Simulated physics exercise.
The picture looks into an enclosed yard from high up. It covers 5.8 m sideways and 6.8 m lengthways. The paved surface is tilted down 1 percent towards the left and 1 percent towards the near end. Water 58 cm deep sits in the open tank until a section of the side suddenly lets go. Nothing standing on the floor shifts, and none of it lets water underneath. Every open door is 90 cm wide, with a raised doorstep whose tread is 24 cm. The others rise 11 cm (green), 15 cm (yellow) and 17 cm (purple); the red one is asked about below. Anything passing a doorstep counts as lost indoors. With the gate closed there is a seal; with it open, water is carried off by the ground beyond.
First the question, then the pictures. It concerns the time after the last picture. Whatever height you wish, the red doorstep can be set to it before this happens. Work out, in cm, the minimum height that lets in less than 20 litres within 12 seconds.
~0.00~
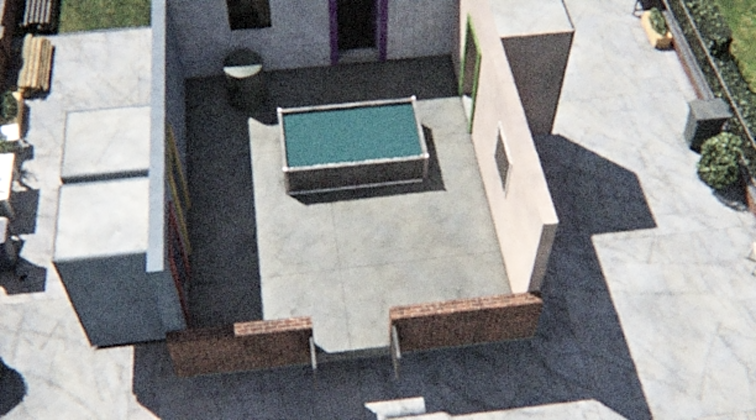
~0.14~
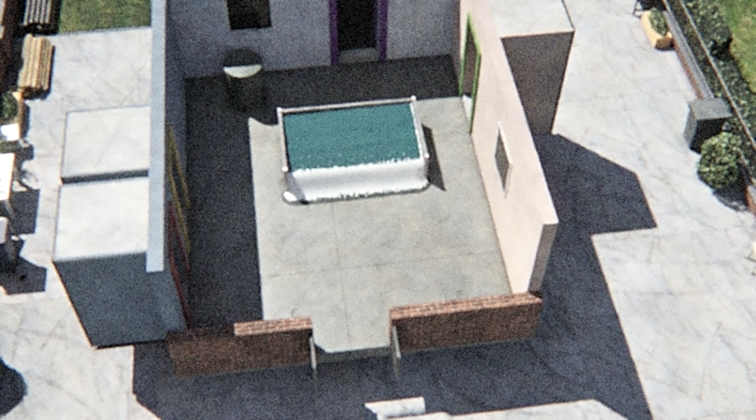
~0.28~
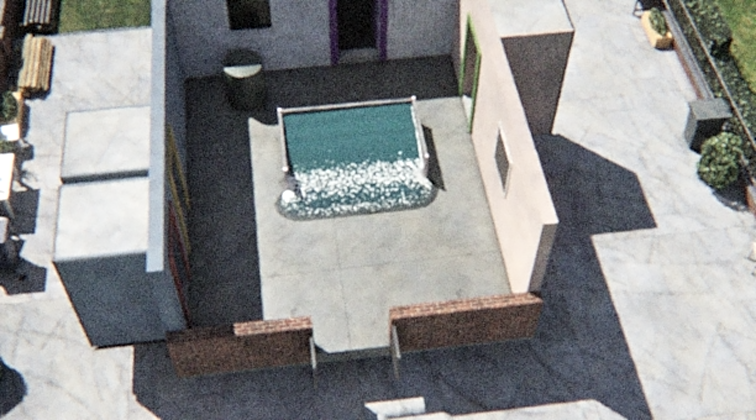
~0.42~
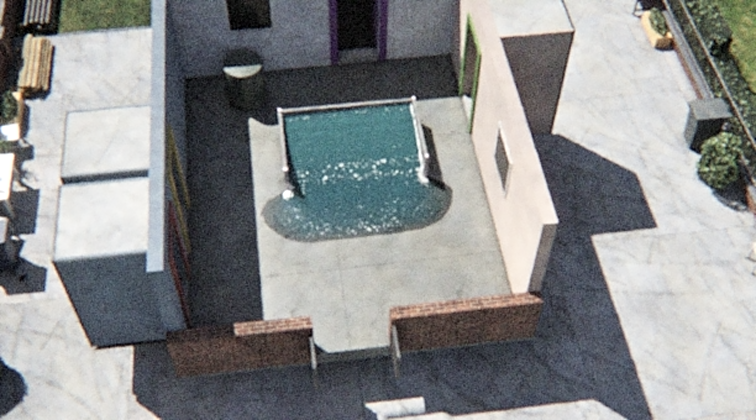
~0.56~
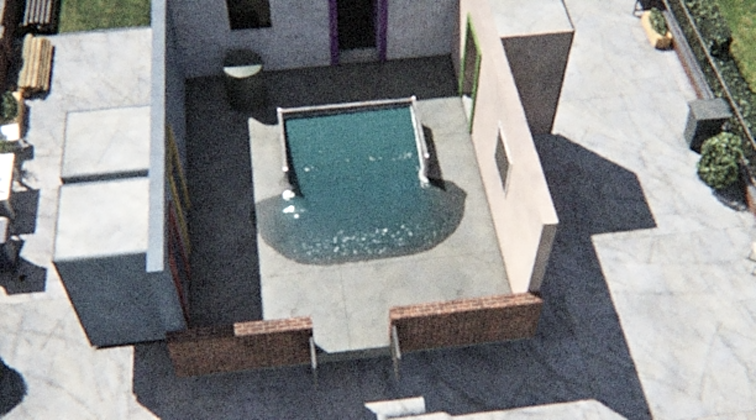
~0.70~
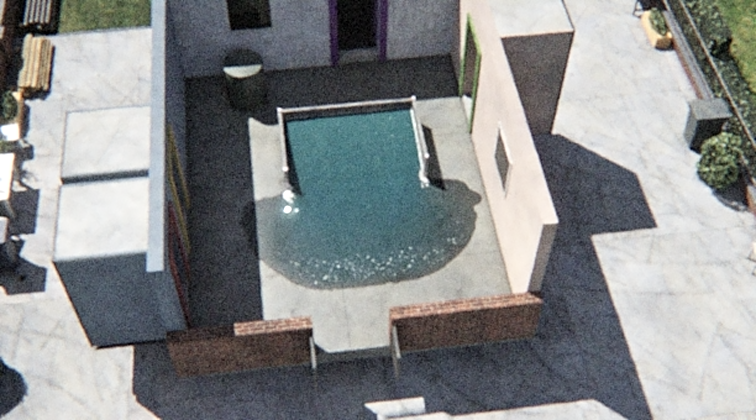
I would say 10.5 cm.
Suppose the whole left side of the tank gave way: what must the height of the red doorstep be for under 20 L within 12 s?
The answer is some 10.0 cm.
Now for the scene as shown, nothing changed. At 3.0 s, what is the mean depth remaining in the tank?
The mean depth is about 9 cm.
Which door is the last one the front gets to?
Last: Purple.
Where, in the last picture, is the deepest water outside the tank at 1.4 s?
At about (398, 332).
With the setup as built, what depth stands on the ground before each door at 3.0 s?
Lab note, depth in cm: Red 14; green 0; yellow 1; purple 0.
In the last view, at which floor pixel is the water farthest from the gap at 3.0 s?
Pixel close to (190, 356).
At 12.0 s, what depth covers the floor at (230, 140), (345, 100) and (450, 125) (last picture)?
Taking the spots in order: About 5, 2 and 1 centimetres.
After 1.4 s water covers 45 % of the floor, deepest (30 cm) near (398, 332); it has not reached the red door.
After 3.0 s water covers 50 % of the floor, deepest (28 cm) near (190, 356); 14 cm at the red door, 3 litres in over its 8 cm doorstep.
After 12.0 s water covers 85 % of the floor, deepest (9 cm) near (190, 356); 8 cm at the red door, 59 litres in over its 8 cm doorstep.
At the red door as built, the water arrived by 1.9 s and peaked near 16 cm at 3.2 s.
Run again over the same 12 s with other heights there, 48 litres in over 8.5 cm, 12 litres over 11.5 cm. The limit of 20 litres is kept from about 10.5 cm up.
